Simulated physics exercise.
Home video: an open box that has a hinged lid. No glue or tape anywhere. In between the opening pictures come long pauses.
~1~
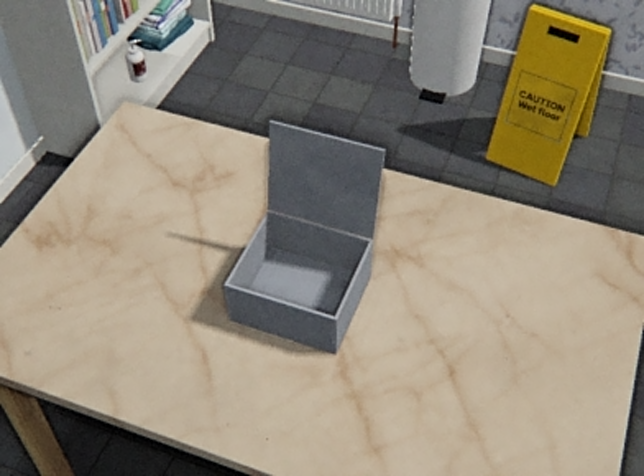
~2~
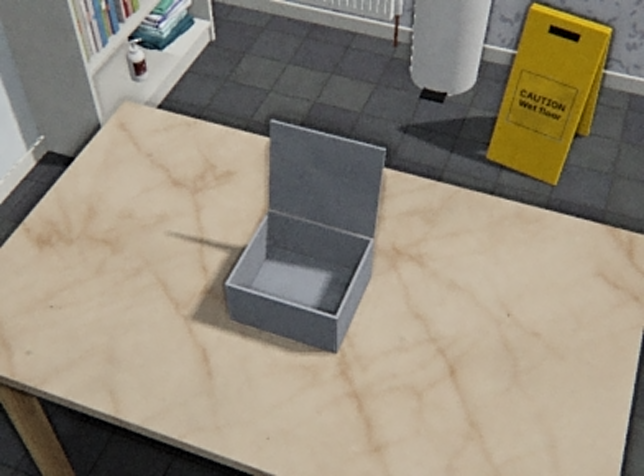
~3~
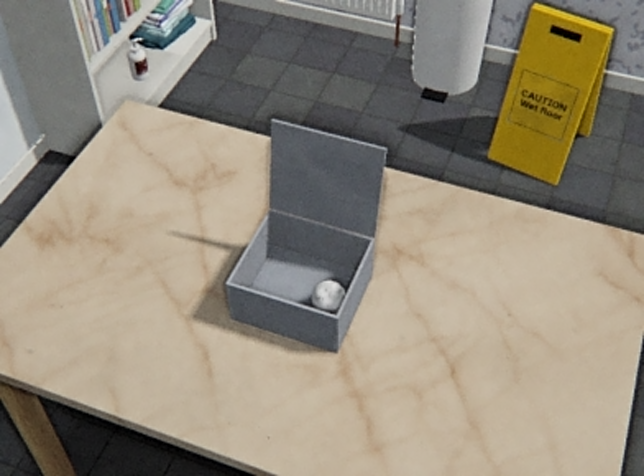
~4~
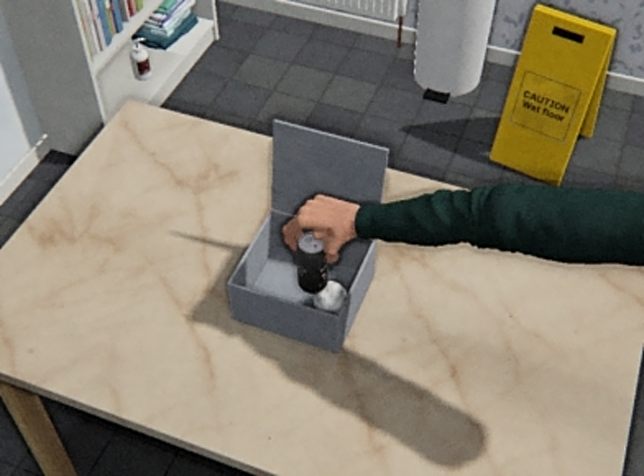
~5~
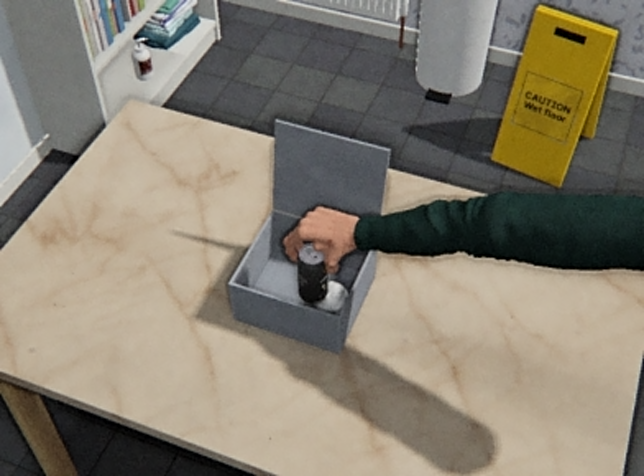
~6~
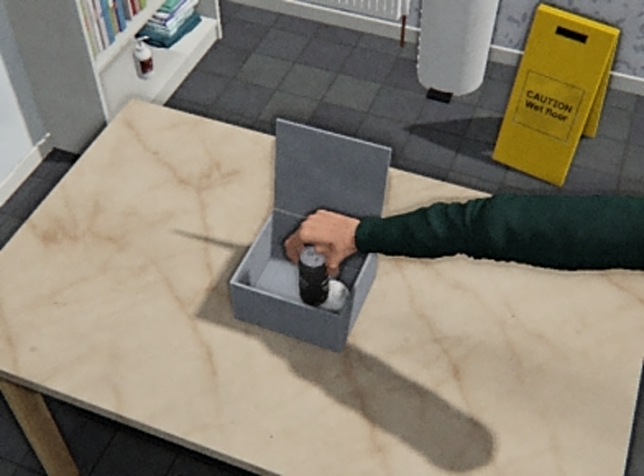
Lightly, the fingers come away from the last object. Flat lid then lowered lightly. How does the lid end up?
The lid ends up closed flat.
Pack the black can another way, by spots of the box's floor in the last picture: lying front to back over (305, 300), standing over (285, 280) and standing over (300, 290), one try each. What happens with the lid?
First try: It comes fully down; second try: It gets propped open; third try: It gets propped open.
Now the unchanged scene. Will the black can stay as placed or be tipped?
Once everything settles, the black can ends up at a slant.
Then, 0.40 s later than the last frame, black can on its side near (292, 294); white ball moved a little.
Then, 1.10 s later than the last frame, lid starting down; black can on its side near (287, 280); white ball moved about its own width.
Then, 1.60 s later than the last frame, lid 55° above the rim; black can on its side near (287, 281); white ball moved about its own width.
Then, 1.90 s later than the last frame, lid 10° above the rim; black can on its side near (287, 281); white ball moved about its own width.
When it is over, lid shut; lying over in the box, black can; moved from the start, white ball. End places, in pixels of the last picture, black can near (288, 281).
